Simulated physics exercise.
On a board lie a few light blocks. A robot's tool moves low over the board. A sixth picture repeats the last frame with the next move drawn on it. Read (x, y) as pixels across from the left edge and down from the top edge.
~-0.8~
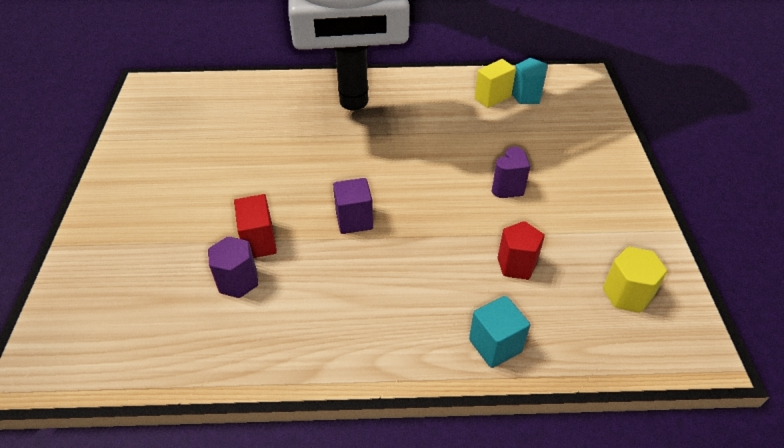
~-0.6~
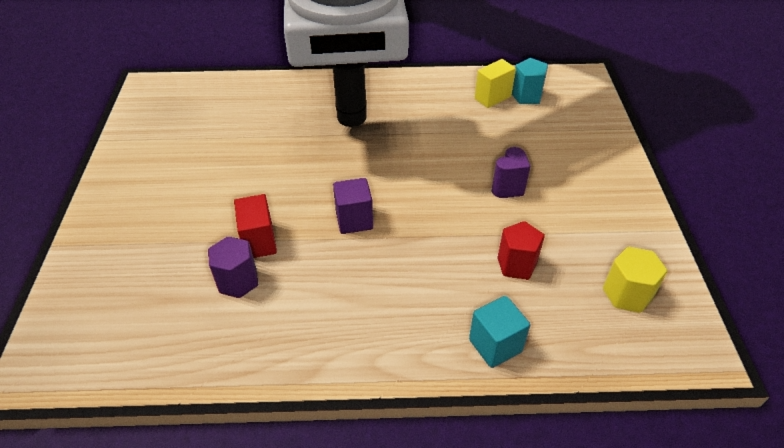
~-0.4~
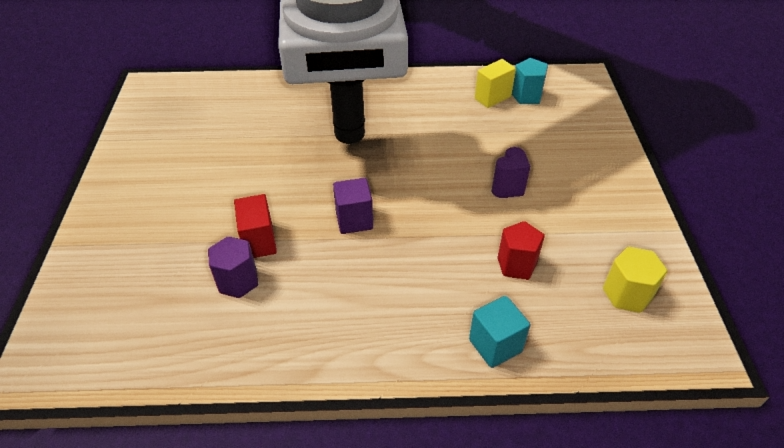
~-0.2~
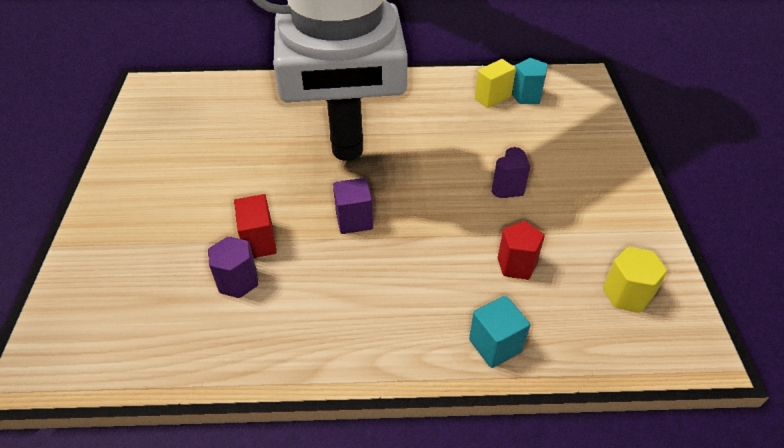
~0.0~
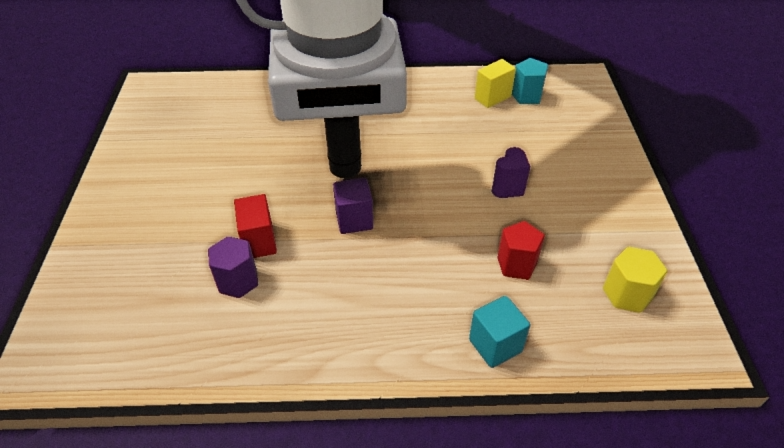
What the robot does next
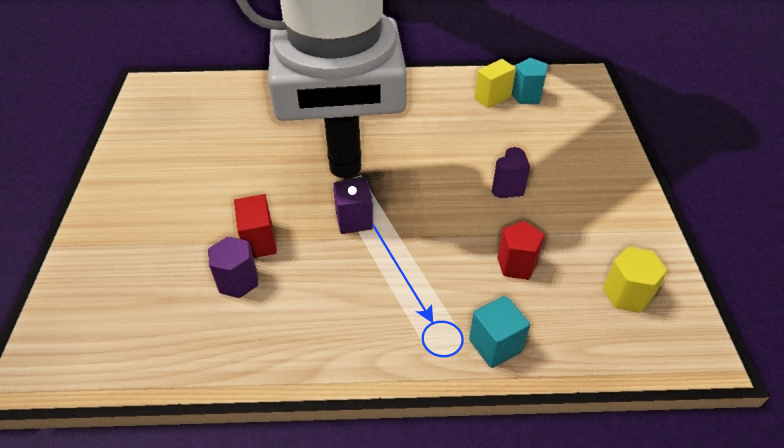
A robot's black-tipped tool moves steadily down the board from near its far edge, drawing close to the purple cube, while the scattered red, purple, yellow and turquoise blocks stay still and its shadow shifts across the wood.
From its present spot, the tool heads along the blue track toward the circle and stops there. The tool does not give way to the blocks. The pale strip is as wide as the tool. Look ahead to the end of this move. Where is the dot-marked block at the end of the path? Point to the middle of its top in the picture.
Put as a pixel place, it's (352, 232).
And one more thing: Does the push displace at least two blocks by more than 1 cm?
It seems not.
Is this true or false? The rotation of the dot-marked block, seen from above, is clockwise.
It is true.
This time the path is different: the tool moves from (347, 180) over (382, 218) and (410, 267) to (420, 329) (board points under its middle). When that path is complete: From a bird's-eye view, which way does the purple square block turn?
The block turns clockwise.
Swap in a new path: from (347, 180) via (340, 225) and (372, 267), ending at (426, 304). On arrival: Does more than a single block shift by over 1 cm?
No
Drawn move, straight from (347, 180) to (443, 339); the dot is on the purple square block.
On the path given first. One third of the way, tool (373, 215); purple square block (354, 221), turned 45° clockwise.
Two thirds of the way, tool (406, 268); purple square block (352, 232), turned 75° clockwise.
At the end, tool (444, 328); purple square block (352, 232), turned 75° clockwise; turquoise square block still.
